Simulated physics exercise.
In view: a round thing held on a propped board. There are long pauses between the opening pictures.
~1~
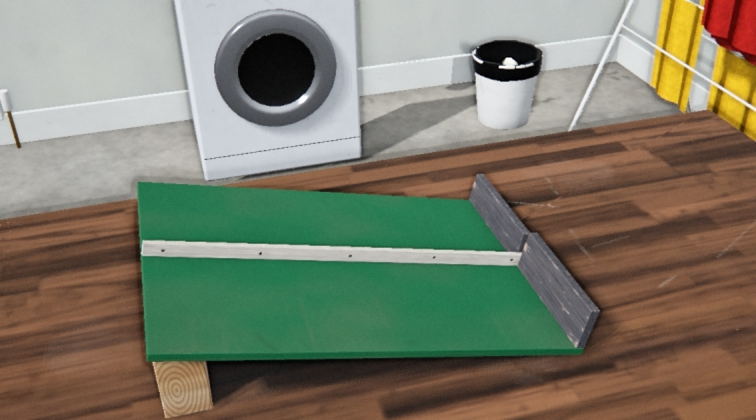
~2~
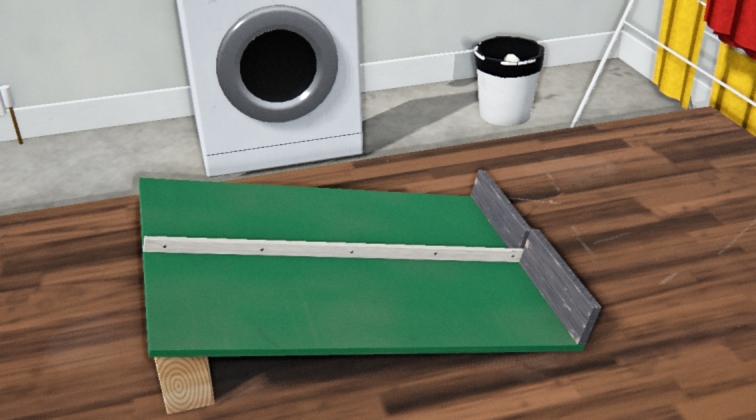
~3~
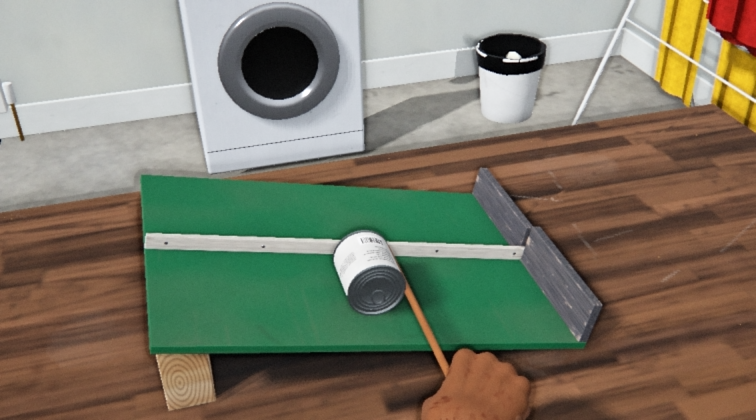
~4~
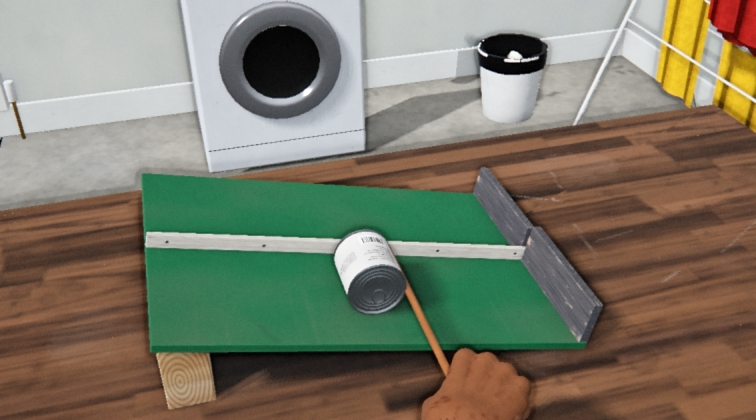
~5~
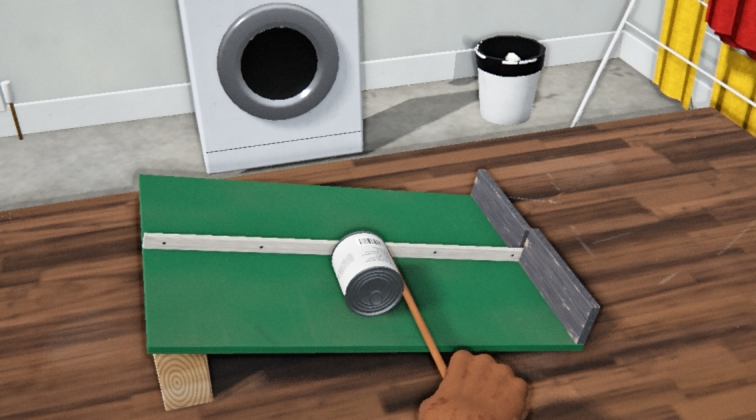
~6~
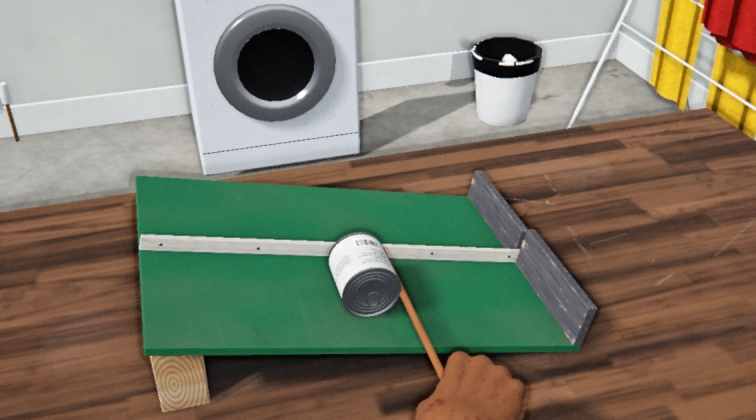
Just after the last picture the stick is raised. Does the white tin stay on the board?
In the end the white tin gets caught.
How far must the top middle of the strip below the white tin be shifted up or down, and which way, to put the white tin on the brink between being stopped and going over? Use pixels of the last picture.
A shift of 24 pixels, going down.
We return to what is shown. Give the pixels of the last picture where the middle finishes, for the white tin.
Its middle is close to (527, 279).
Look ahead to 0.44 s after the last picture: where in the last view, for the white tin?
Around (447, 277).
Then, 0.26 s later than the last frame, white tin rolling on the board near (390, 276).
Then, 0.44 s later than the last frame, white tin rolling on the board near (447, 277).
Then, 0.58 s later than the last frame, white tin rolling on the board near (511, 279).
When it is over, the white tin is held by the strip, near (526, 280).
